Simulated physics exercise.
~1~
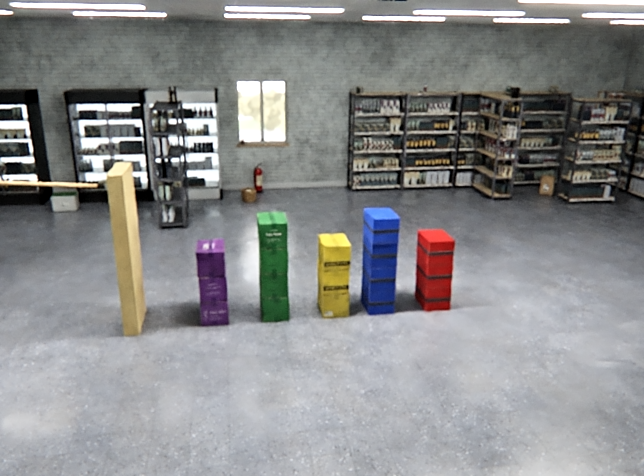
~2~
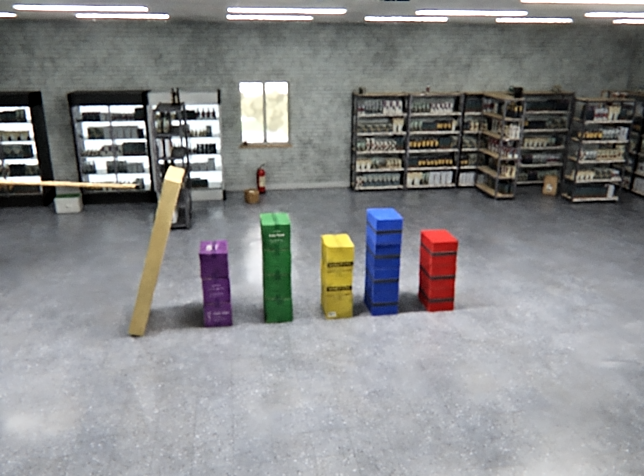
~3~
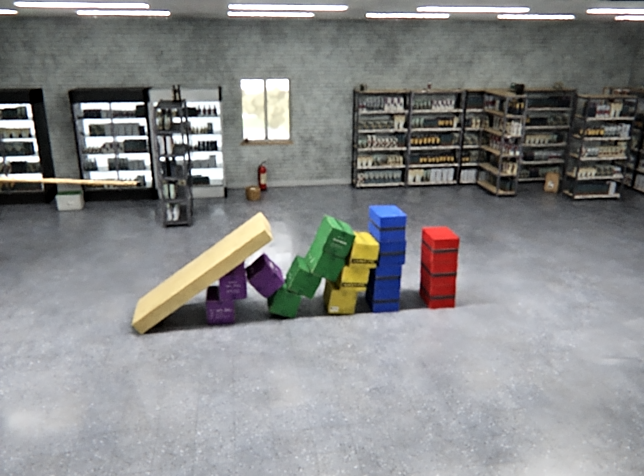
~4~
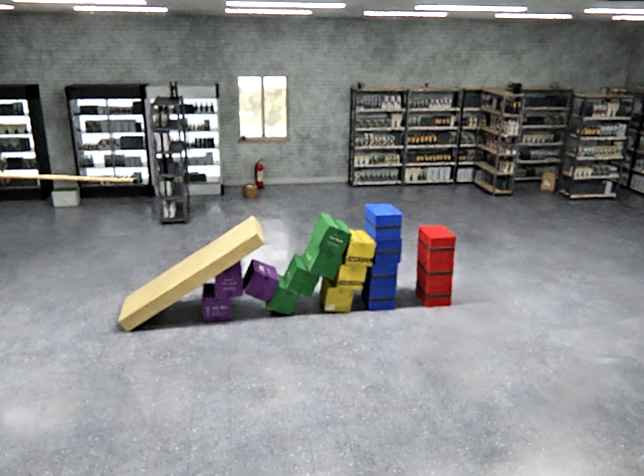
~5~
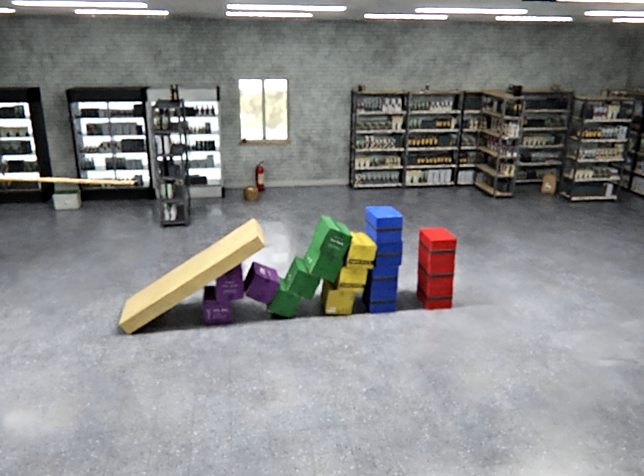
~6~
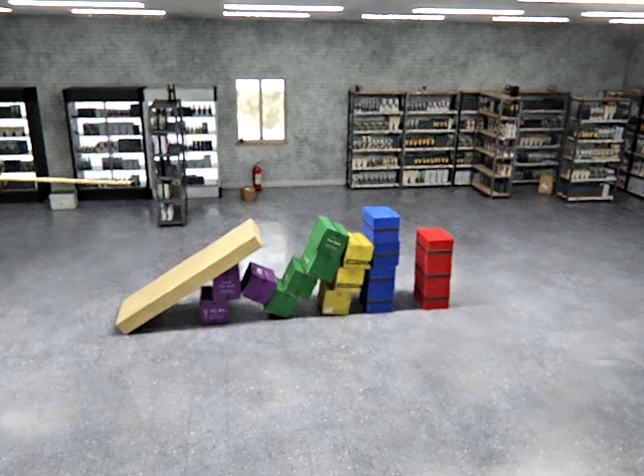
A wooden board tips right into the carton stacks, leaving blue and red standing.
